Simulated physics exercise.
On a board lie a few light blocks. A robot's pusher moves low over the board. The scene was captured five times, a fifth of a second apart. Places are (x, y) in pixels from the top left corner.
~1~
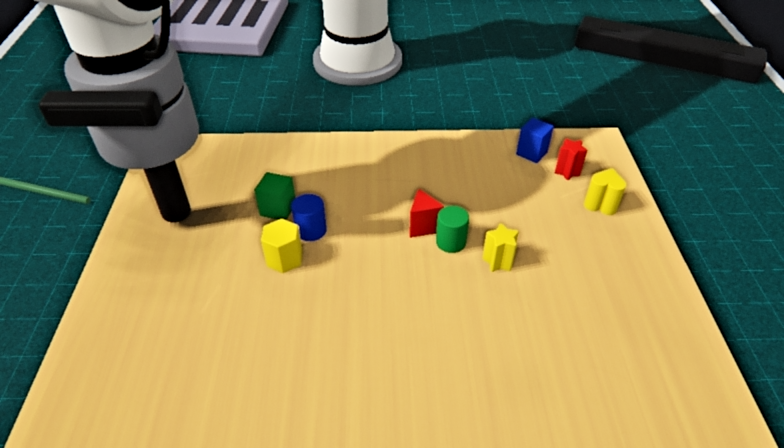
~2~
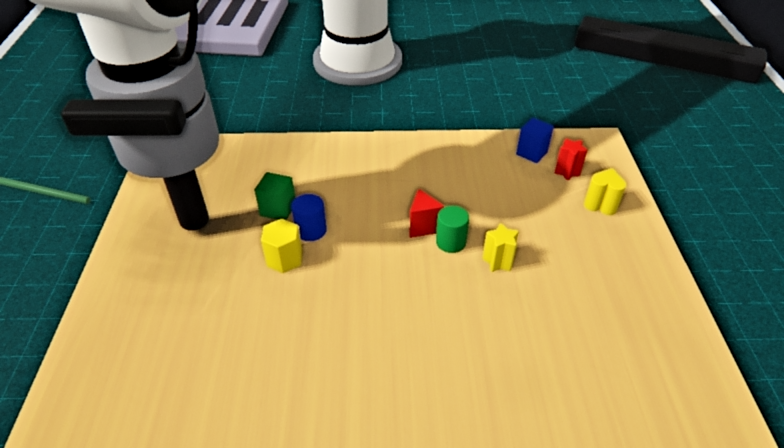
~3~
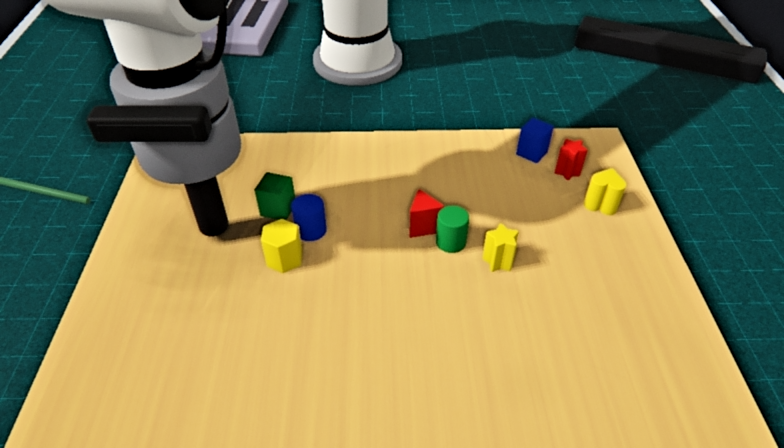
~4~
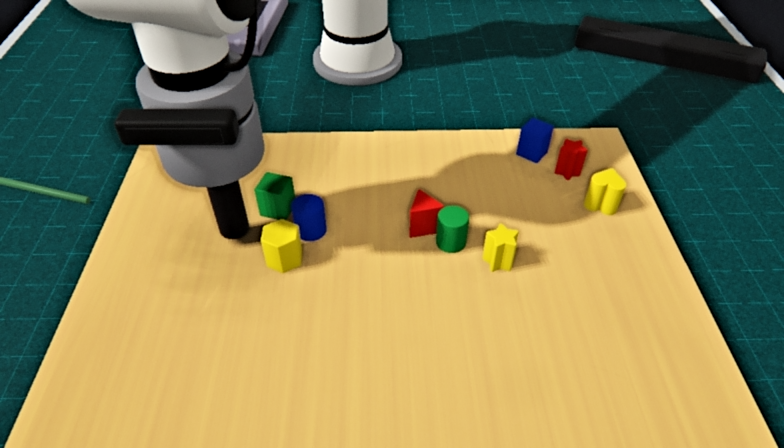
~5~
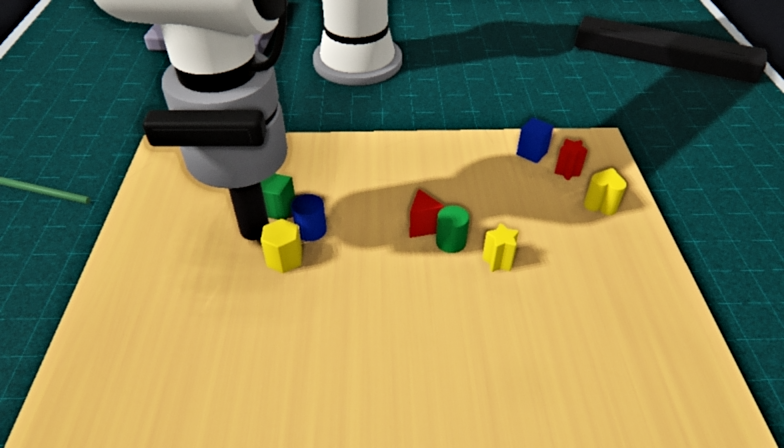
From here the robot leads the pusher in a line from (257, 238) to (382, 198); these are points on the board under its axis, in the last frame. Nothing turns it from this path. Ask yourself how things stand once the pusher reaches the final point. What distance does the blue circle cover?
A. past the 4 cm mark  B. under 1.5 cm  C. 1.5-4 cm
The correct letter is A.
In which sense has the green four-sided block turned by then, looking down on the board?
The sense of turning is anti-clockwise.
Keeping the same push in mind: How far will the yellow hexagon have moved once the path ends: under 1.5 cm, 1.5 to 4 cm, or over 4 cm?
Travels under 1.5 cm.
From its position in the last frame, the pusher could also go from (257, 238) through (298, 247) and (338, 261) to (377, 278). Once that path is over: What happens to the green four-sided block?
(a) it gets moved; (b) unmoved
b: Unmoved.
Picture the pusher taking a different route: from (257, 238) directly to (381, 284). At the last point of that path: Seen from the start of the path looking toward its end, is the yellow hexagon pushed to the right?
Yes, it checks out.
The first path, step by step. One third of the way, pusher at (300, 217); green four-sided block at (277, 180), turned 30° anticlockwise; blue circle at (327, 202).
Two thirds of the way, pusher at (342, 203); green four-sided block at (277, 180), turned 30° anticlockwise; blue circle at (354, 202).
At the end, pusher at (382, 191); green four-sided block at (277, 180), turned 30° anticlockwise; yellow hexagon still; blue circle at (354, 202).
